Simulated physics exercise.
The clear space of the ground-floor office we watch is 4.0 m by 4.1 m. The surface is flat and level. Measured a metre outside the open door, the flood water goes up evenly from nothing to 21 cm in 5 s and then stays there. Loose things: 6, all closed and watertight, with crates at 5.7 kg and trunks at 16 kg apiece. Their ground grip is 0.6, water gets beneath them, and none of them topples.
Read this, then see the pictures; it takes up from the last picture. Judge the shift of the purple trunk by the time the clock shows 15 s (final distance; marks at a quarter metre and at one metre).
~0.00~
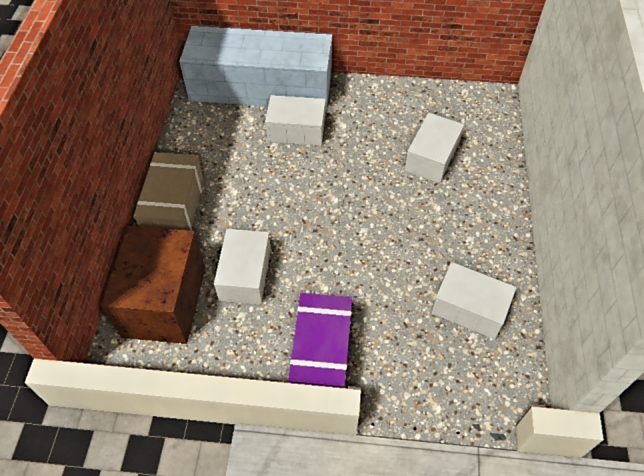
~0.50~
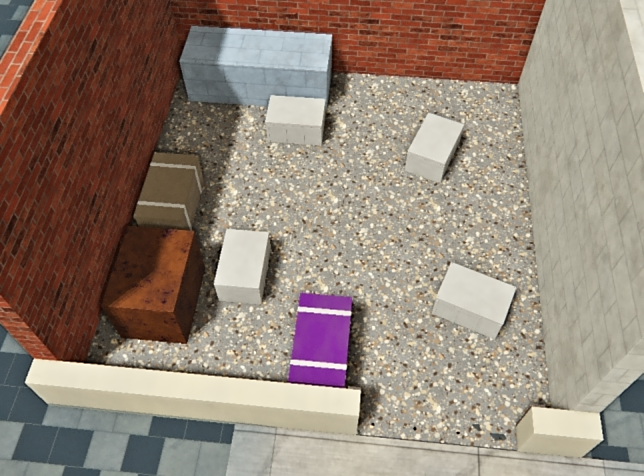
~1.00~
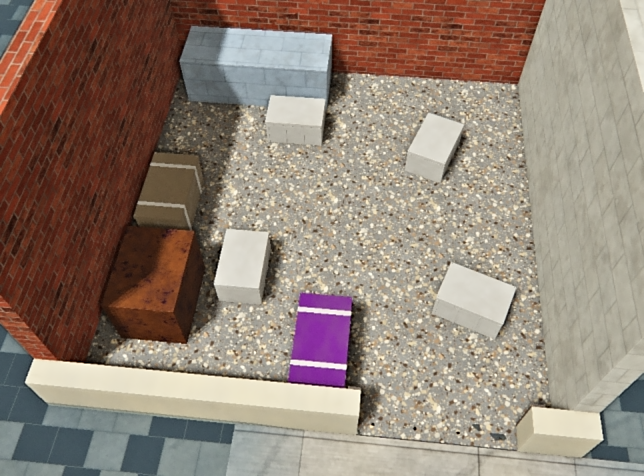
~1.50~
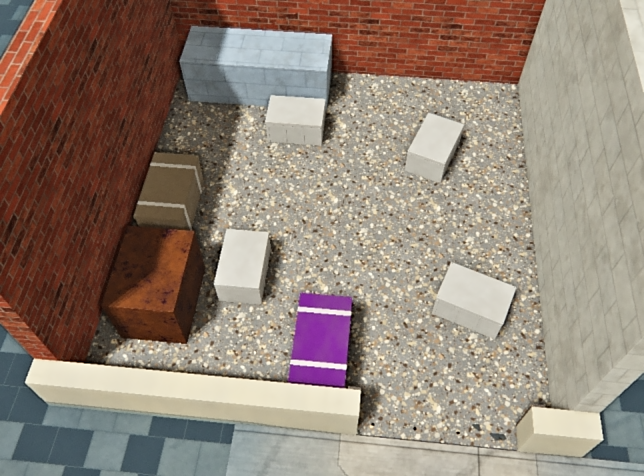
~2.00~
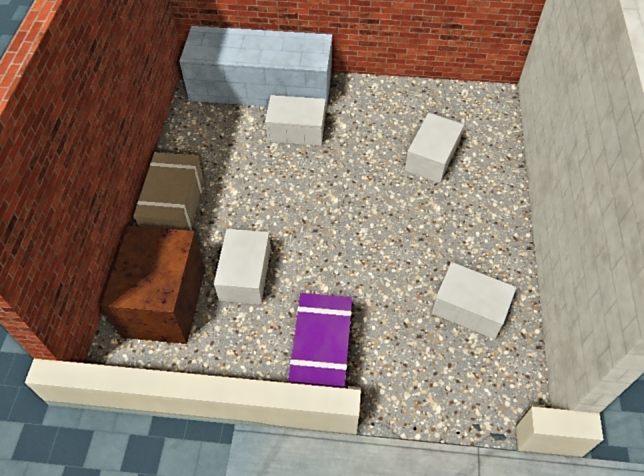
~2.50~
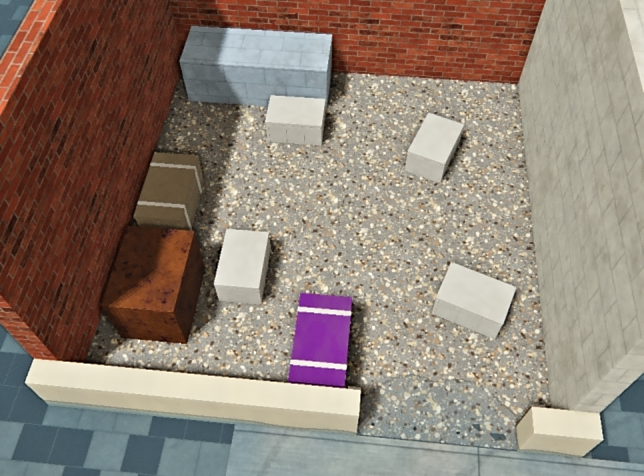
It ends up a bit off.
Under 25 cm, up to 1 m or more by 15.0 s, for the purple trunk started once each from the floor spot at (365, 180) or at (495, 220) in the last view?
From the first spot it would go a long distance, and from the second it would go a long distance.
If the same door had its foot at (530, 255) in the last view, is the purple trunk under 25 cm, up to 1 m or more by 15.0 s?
Well, the purple trunk scoots a little.
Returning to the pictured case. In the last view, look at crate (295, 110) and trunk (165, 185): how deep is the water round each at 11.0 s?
I'd estimate 14 cm for the first and 10 cm for the second.
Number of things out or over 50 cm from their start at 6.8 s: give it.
By then 2.
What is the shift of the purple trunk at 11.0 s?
It has shifted about 5 cm.
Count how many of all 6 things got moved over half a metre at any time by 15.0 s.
Result: 4.
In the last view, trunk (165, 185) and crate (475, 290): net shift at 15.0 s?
In turn: 20 cm, 250 cm.
After 3.5 s the purple trunk is near (321, 337), 0.0 m from its start, aground; 0 afloat.
After 6.8 s the purple trunk is near (321, 337), 0.0 m from its start, aground; 3 afloat.
After 11.0 s the purple trunk is near (318, 337), 0.0 m from its start, aground; 4 afloat.
After 15.0 s the purple trunk is near (373, 306), 0.5 m from its start, afloat; 6 afloat.
